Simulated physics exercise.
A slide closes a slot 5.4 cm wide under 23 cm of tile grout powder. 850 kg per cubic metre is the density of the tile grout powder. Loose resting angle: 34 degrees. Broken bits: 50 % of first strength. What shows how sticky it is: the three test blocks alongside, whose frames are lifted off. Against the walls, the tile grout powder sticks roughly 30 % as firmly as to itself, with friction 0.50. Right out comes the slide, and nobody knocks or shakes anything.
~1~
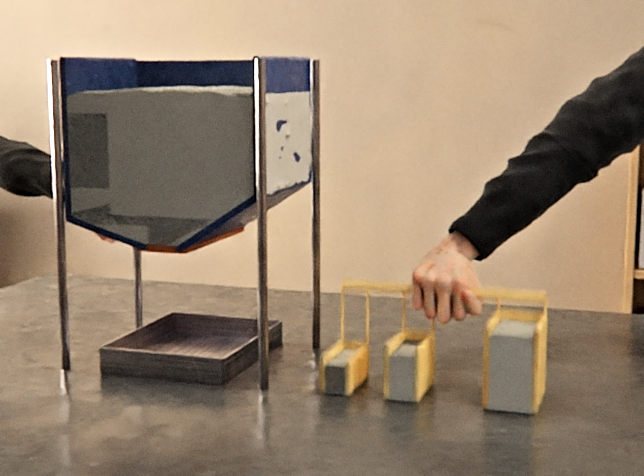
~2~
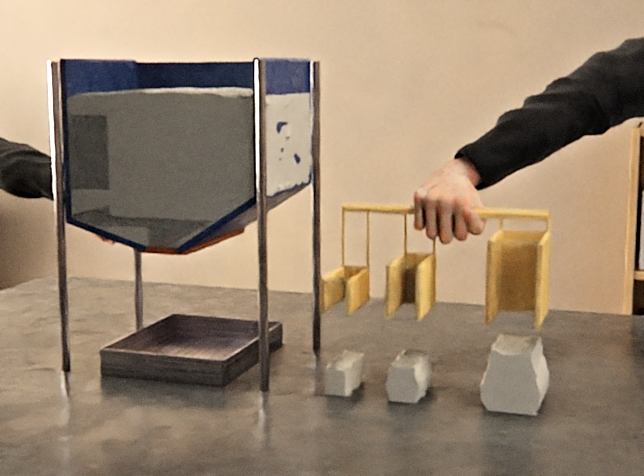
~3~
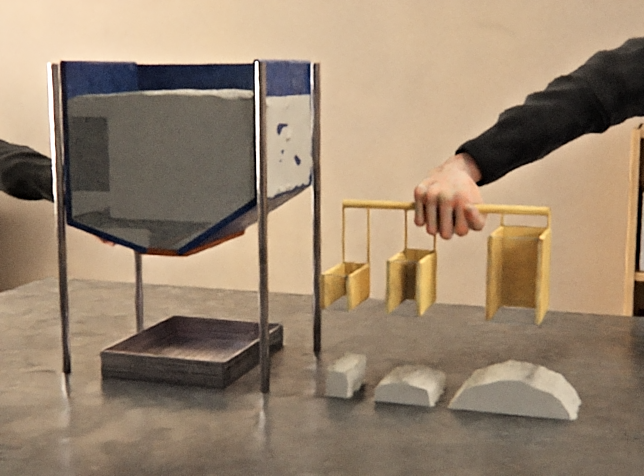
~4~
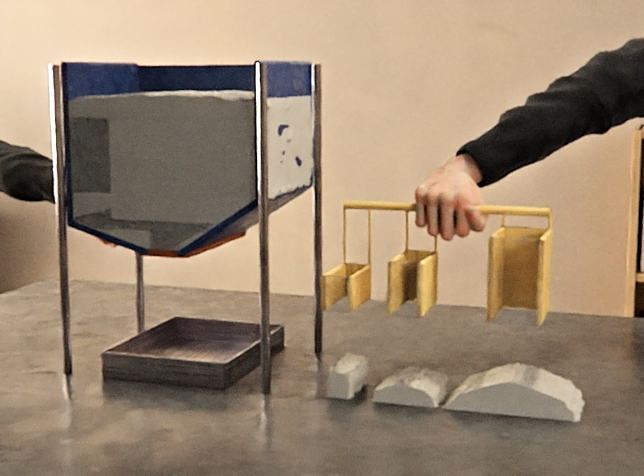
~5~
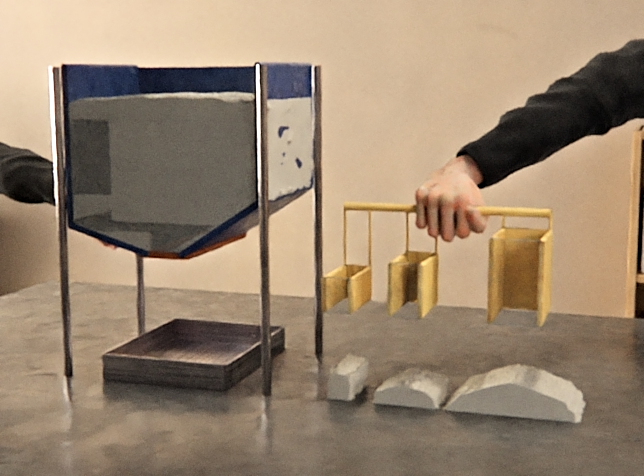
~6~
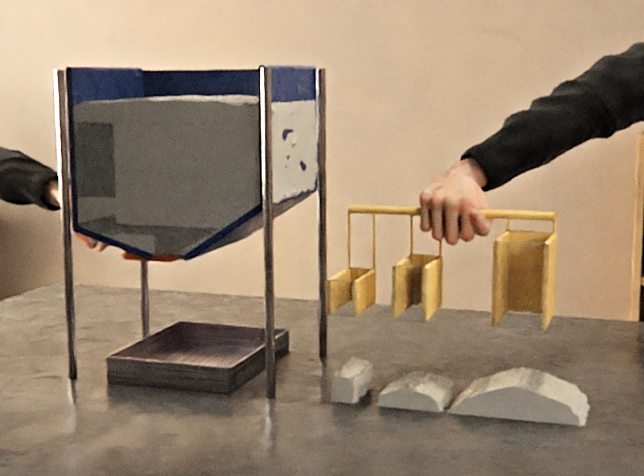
A hand raised three joined yellow molds off three gray powder blocks, and the two larger ones slumped into low mounds while the smallest barely changed, beside a tank of gray powder on metal legs.
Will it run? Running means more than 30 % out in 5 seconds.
Yes.
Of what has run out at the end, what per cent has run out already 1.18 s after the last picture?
The figure comes out at some 20 percent.
Another 0.35 s on from the sixth picture, 2 % has run out.
Another 0.77 s on from the sixth picture, 10 % has run out.
Another 1.18 s on from the sixth picture, 17 % has run out.
Another 1.60 s on from the sixth picture, 24 % has run out.
Another 4.90 s on from the sixth picture, at the end, 84 % has run out.
